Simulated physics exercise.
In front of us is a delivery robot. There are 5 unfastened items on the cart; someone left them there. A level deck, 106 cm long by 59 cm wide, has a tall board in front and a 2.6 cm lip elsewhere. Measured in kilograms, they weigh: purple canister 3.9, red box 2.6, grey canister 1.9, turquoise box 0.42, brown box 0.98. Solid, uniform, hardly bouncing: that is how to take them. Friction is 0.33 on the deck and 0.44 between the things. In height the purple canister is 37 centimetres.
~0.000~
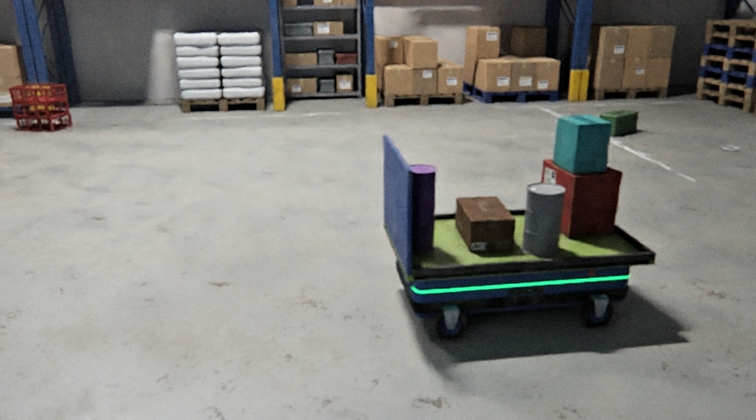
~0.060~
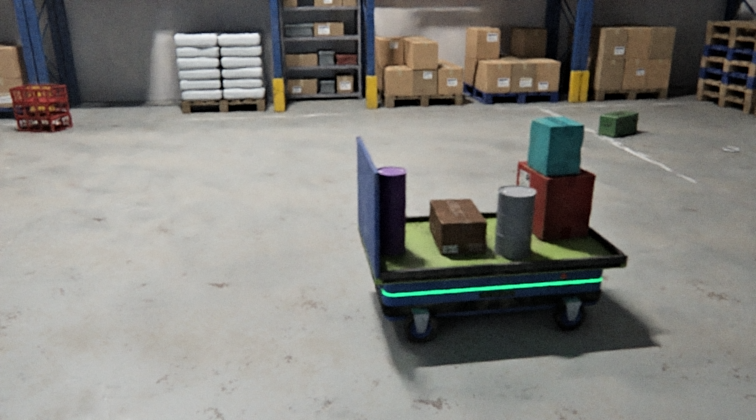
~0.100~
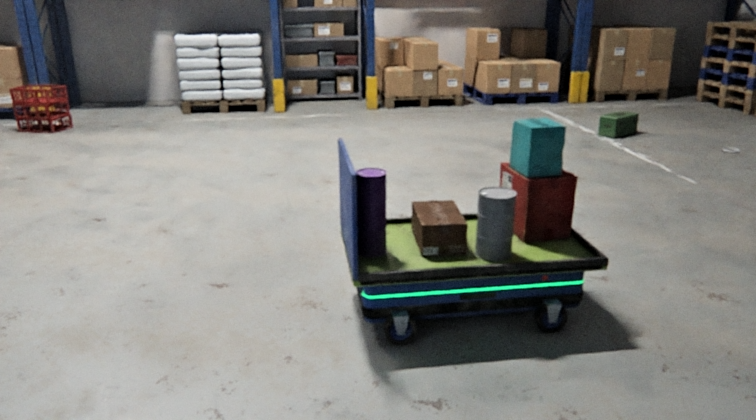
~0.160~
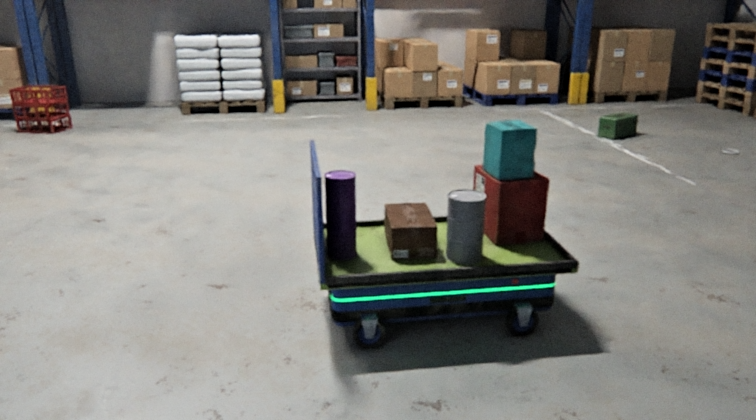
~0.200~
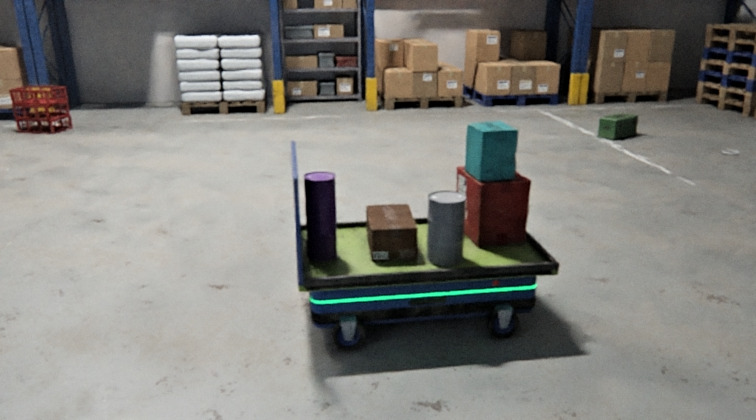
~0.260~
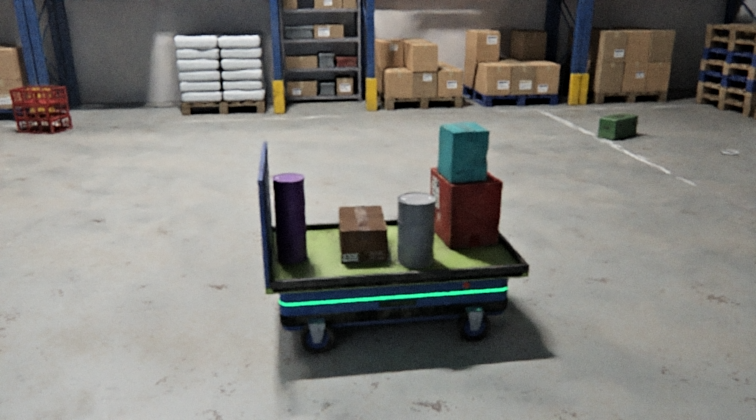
The footage shows a wheeled cart with a glowing green strip moving steadily left across a warehouse floor, carrying a purple canister, a brown box, a grey canister, and a turquoise box stacked on a red box.
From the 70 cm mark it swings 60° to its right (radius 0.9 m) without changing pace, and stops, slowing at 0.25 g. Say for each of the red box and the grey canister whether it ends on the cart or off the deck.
Red box: Ends on the cart; grey canister: Ends off the deck.
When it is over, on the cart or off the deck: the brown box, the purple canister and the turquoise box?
Afterwards, the brown box stays on its support, the purple canister leaves its support, and the turquoise box stays on its support.
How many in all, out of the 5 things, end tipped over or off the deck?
That comes to 2.
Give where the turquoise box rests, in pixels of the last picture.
Near (126, 112).
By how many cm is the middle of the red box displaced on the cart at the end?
I'd put it at about 16 centimetres.
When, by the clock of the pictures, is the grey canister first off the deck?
It happens at about 0.7 s.
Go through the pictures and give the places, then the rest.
The first picture shows cart 0 cm along; red box (578, 196); grey canister (543, 219).
The second picture shows cart 13 cm along; brown box (457, 225); purple canister (391, 211).
The third picture shows cart 22 cm along; turquoise box (537, 147); brown box (438, 227).
The fourth picture shows cart 35 cm along; purple canister (341, 215); turquoise box (509, 150).
The fifth picture shows cart 44 cm along; brown box (391, 231); purple canister (321, 217).
The sixth picture shows cart 57 cm along; red box (464, 205); grey canister (416, 230).
Around 0.56 s, cart 123 cm along, turned 24°; grey canister at 7° to upright near (253, 228); purple canister at 27° to upright; brown box shifted 16 cm.
Around 0.86 s, cart 189 cm along, turned 60°; purple canister and grey canister now off the deck; red box shifted 13 cm near (229, 193); turquoise box shifted 17 cm.
Around 1.26 s, cart 260 cm along, turned 60°; red box shifted 16 cm near (168, 164); turquoise box shifted 23 cm; brown box shifted 12 cm.
Finally (2.2 s), off the deck, purple canister and grey canister; not toppled but over 10 cm from the start, red box, turquoise box and brown box. In the last view, red box near (149, 153).
